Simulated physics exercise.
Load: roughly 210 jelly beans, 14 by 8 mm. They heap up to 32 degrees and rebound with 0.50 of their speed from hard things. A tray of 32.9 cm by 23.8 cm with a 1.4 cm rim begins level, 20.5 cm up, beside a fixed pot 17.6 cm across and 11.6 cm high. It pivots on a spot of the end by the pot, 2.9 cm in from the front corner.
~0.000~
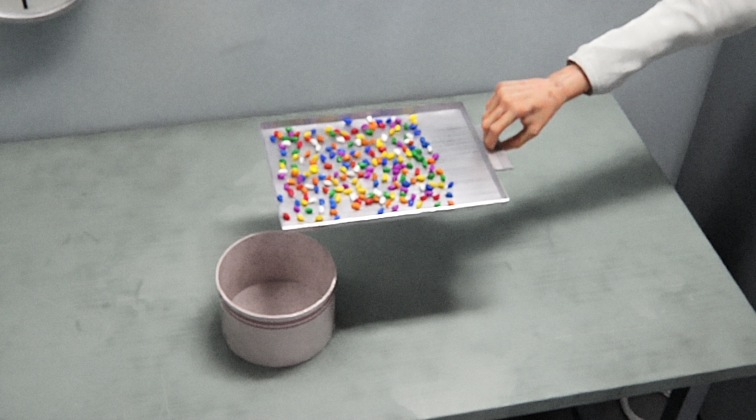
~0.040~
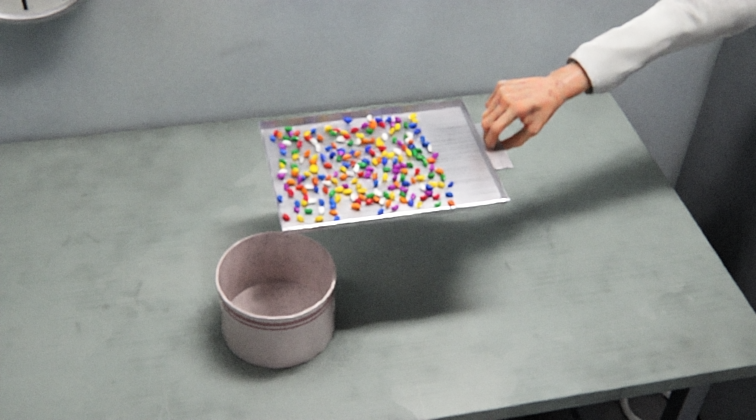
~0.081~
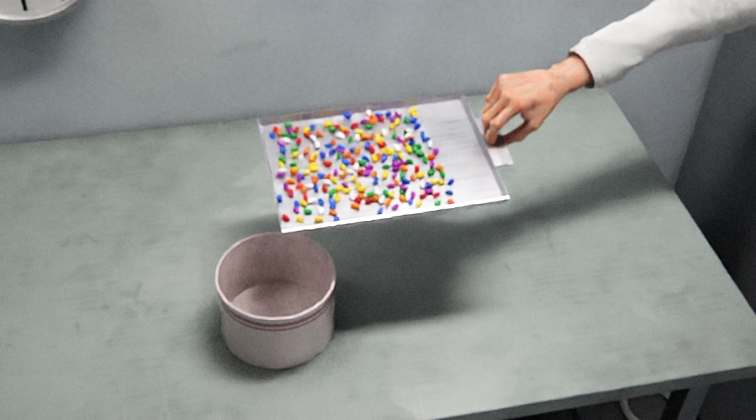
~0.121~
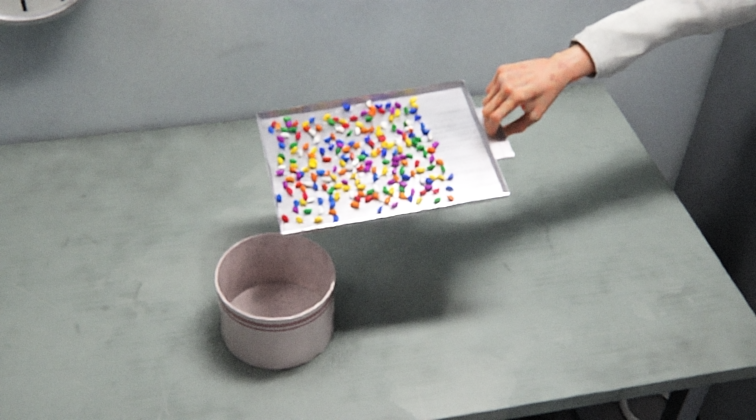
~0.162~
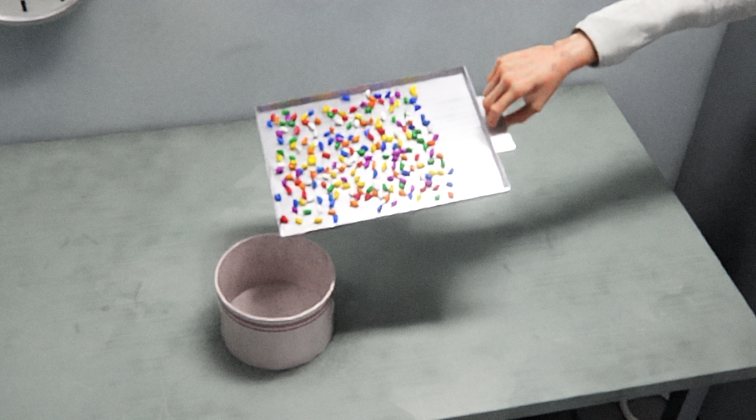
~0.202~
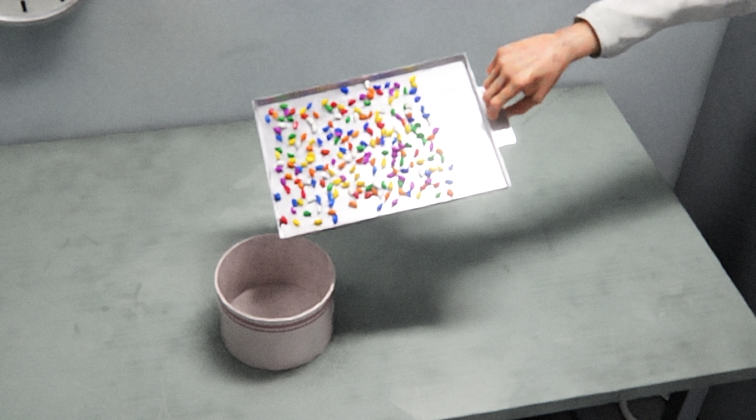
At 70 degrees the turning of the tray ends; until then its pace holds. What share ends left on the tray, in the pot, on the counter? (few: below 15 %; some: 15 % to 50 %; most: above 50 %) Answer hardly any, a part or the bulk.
Tray hardly any, pot the bulk, counter a part.
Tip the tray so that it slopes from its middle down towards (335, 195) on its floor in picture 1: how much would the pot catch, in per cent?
Some 85 per cent.
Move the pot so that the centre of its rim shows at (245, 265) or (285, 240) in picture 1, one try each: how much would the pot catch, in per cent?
Some 20 and 0 per cent.
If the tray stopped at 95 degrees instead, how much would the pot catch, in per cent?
In that case some 70 per cent.
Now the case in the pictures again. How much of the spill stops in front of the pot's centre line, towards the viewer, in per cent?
About 90 per cent.
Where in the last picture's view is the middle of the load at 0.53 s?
Around (326, 202).
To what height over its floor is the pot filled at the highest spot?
About 2.0 cm.
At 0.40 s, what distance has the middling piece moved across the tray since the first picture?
Some 3 cm.
Then, at 0.40 s, tilt 45 degrees; the tray holds 100 %, the pot 0 %.
After 0.53 s, tilt 63 degrees; the tray holds 100 %, the pot 0 %.
After 0.80 s, tilt 70 degrees; the tray holds 15 %, the pot 50 %.
In the end, at 2.5 s, tray 10 %, pot 65 %, counter 25 %.
